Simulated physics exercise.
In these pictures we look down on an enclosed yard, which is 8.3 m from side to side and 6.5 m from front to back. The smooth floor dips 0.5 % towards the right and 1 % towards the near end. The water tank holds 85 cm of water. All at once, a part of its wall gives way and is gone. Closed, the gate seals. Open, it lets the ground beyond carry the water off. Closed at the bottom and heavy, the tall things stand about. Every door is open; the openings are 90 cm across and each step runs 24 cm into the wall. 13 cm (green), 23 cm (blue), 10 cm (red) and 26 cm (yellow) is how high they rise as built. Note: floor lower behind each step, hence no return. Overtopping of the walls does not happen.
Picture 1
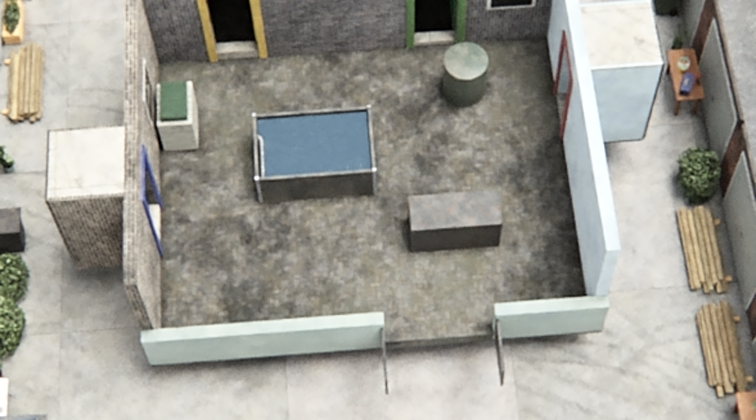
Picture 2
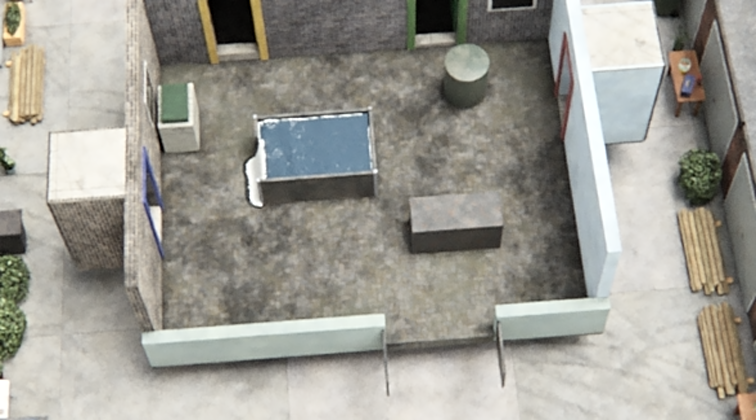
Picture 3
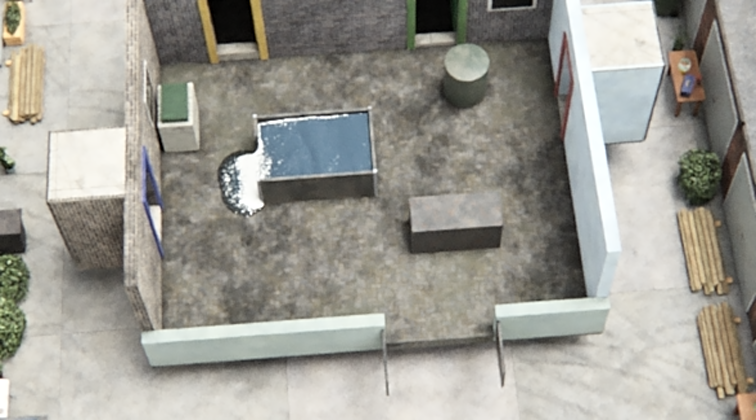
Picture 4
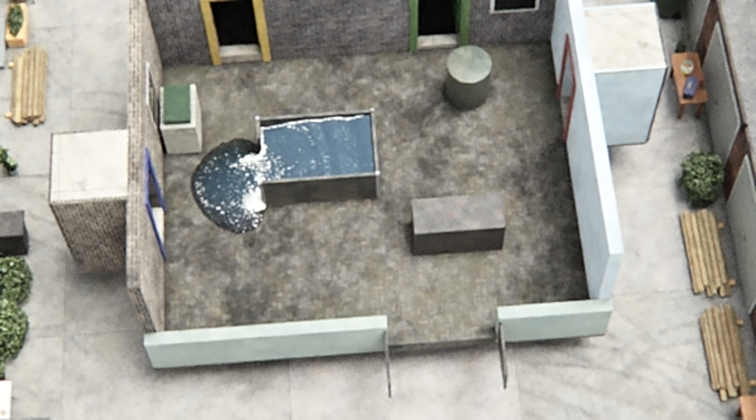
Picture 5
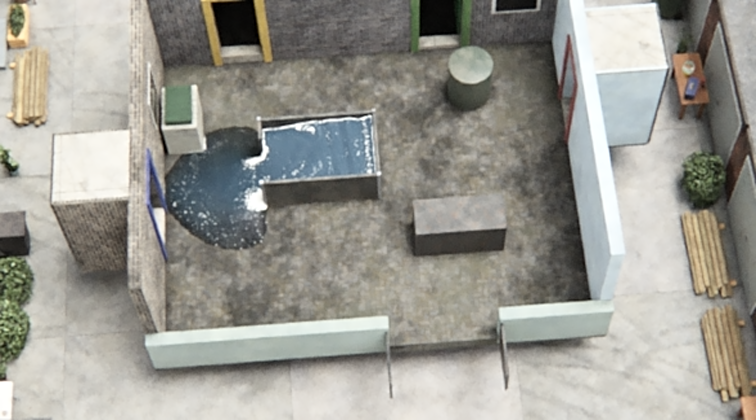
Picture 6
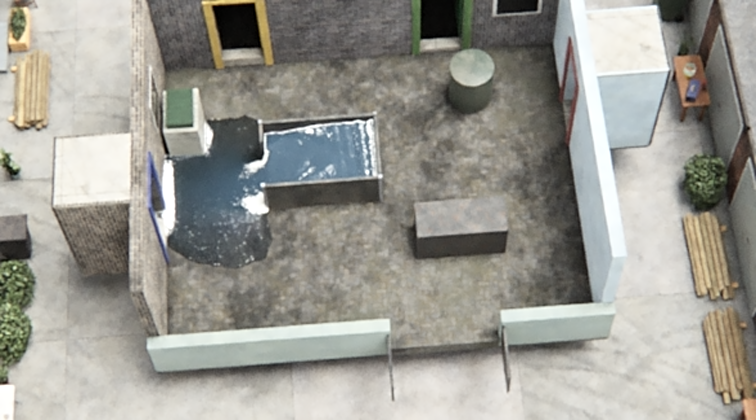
The clip opens on a walled yard seen from above, with a rectangular tank of still blue water left of centre. The tank's left side gives way and water pours out, foaming white, then spreads across the floor in a widening dark pool that reaches the blue door on the left.
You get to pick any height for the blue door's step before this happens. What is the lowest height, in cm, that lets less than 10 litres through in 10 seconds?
About 33 cm.
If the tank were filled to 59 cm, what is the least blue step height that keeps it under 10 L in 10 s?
I'd say close to 22 cm.
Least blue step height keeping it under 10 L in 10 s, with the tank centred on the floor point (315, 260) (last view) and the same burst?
Then close to 29 cm.
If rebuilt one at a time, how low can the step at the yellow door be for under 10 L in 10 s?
Yellow - roughly 7.5 cm.
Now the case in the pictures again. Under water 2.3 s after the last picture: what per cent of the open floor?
Roughly 30 percent of the floor is wet.
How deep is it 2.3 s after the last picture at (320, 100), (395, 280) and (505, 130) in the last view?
In order: Around 0, 0 and 0 cm.
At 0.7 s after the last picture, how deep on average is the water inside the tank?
Around 52 cm deep on average.
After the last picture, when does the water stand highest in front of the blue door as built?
Peak time: About 1.0 s.
Then, 0.7 s after the last picture water covers 15 % of the floor, deepest (46 cm) near (176, 197); 36 cm at the blue door, 17 litres in over its 23 cm step.
Then, 2.3 s after the last picture water covers 30 % of the floor, deepest (37 cm) near (168, 353); 25 cm at the blue door, 75 litres in over its 23 cm step.
Then, 9.3 s after the last picture water covers 95 % of the floor, deepest (12 cm) near (596, 322); 6 cm at the blue door, 78 litres in over its 23 cm step.
At the blue door as built, the water peaked near 36 cm, 1.1 s after the last picture.
With a step of 28.5 cm, 32 litres would have come in within the 10 s; with 38.5 cm, 1 litre. So under 10 litres takes about 33 cm.
